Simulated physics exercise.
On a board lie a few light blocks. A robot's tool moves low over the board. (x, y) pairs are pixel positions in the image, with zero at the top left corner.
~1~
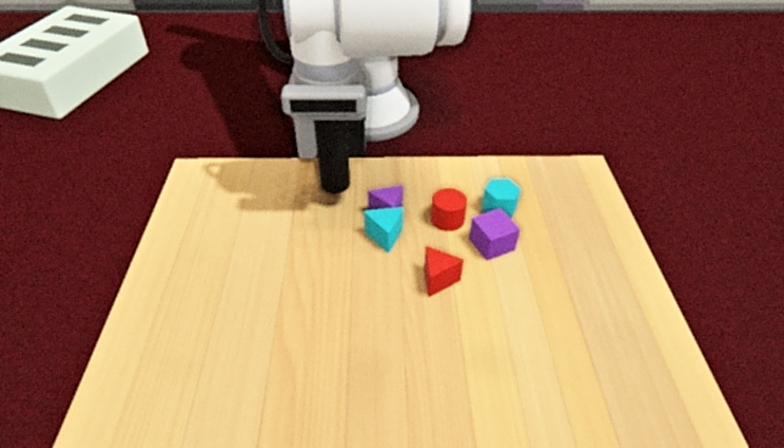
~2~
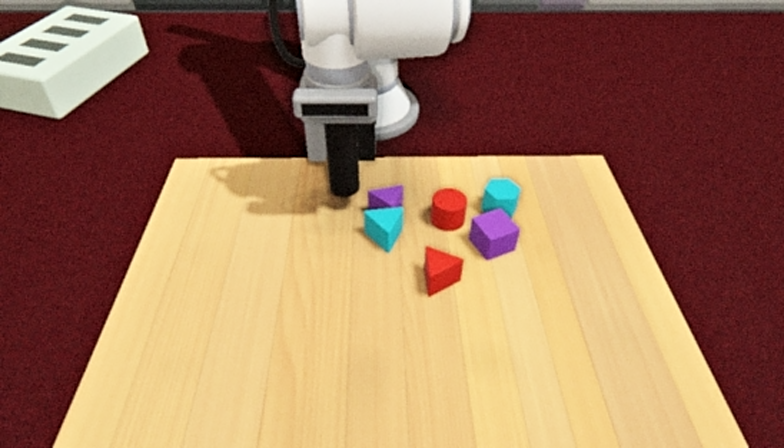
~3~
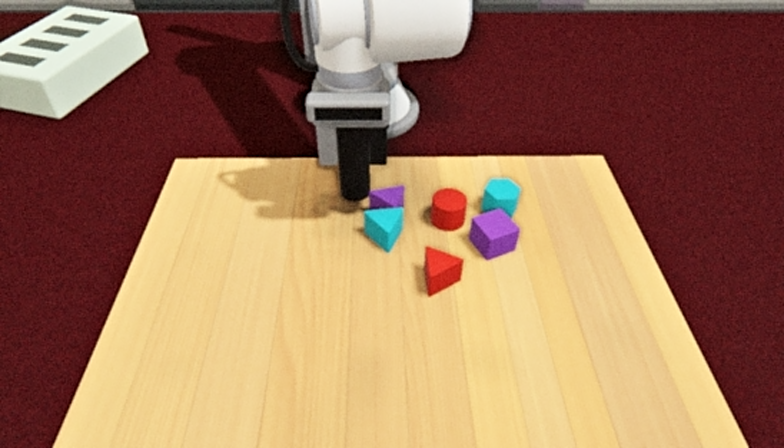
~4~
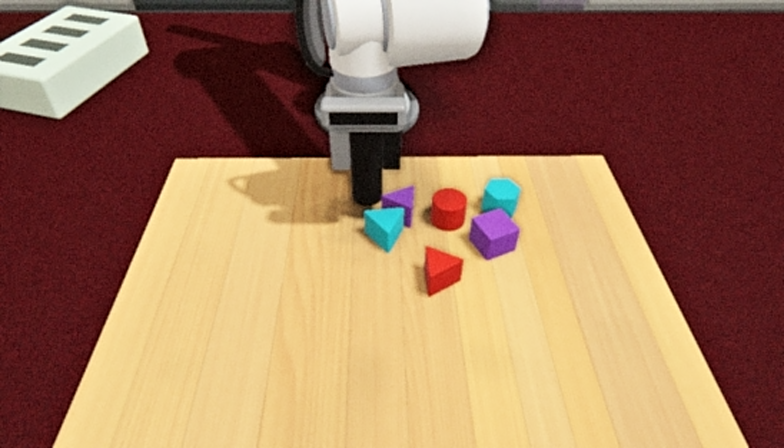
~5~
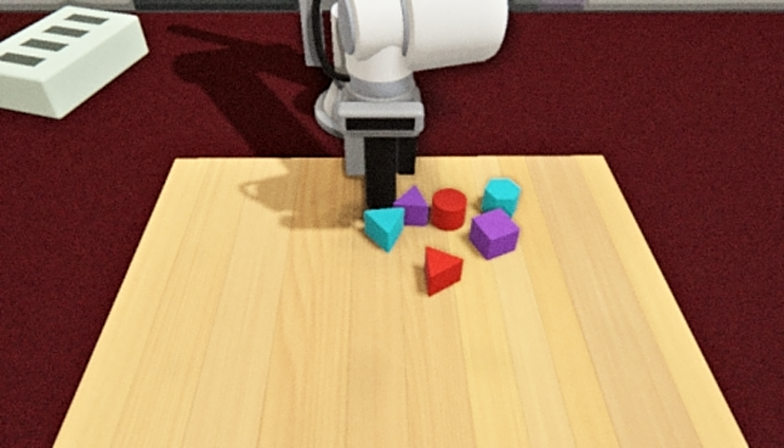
Robot arm moving right low over a wooden board, nudging a purple triangular block rightward toward a red cylinder among coloured blocks.
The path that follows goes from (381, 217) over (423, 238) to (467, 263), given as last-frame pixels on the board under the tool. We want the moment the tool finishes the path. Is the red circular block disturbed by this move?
Once the path is done, it is somewhere new.
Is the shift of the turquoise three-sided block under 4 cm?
Yes, I think so.
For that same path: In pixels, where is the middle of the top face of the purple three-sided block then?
Close to (469, 218).
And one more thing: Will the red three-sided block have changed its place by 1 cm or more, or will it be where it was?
By the last moment of the path, the red three-sided block has stayed put.
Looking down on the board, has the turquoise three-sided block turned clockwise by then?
Yes
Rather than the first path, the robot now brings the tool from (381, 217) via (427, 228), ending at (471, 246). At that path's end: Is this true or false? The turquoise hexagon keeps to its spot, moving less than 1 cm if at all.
It is false.
On the path given first. One third of the way, tool (410, 215); turquoise three-sided block (397, 227), turned 50° clockwise; purple three-sided block (437, 207), turned 30° anticlockwise; red circular block (465, 197).
Two thirds of the way, tool (439, 231); turquoise three-sided block (397, 227), turned 50° clockwise; purple three-sided block (463, 216), turned 75° anticlockwise; red circular block (469, 196); purple four-sided block (499, 223).
At the end, tool (469, 247); turquoise three-sided block (397, 227), turned 50° clockwise; purple three-sided block (469, 218), turned 90° anticlockwise; red three-sided block unmoved; red circular block (469, 196); purple four-sided block (504, 224).
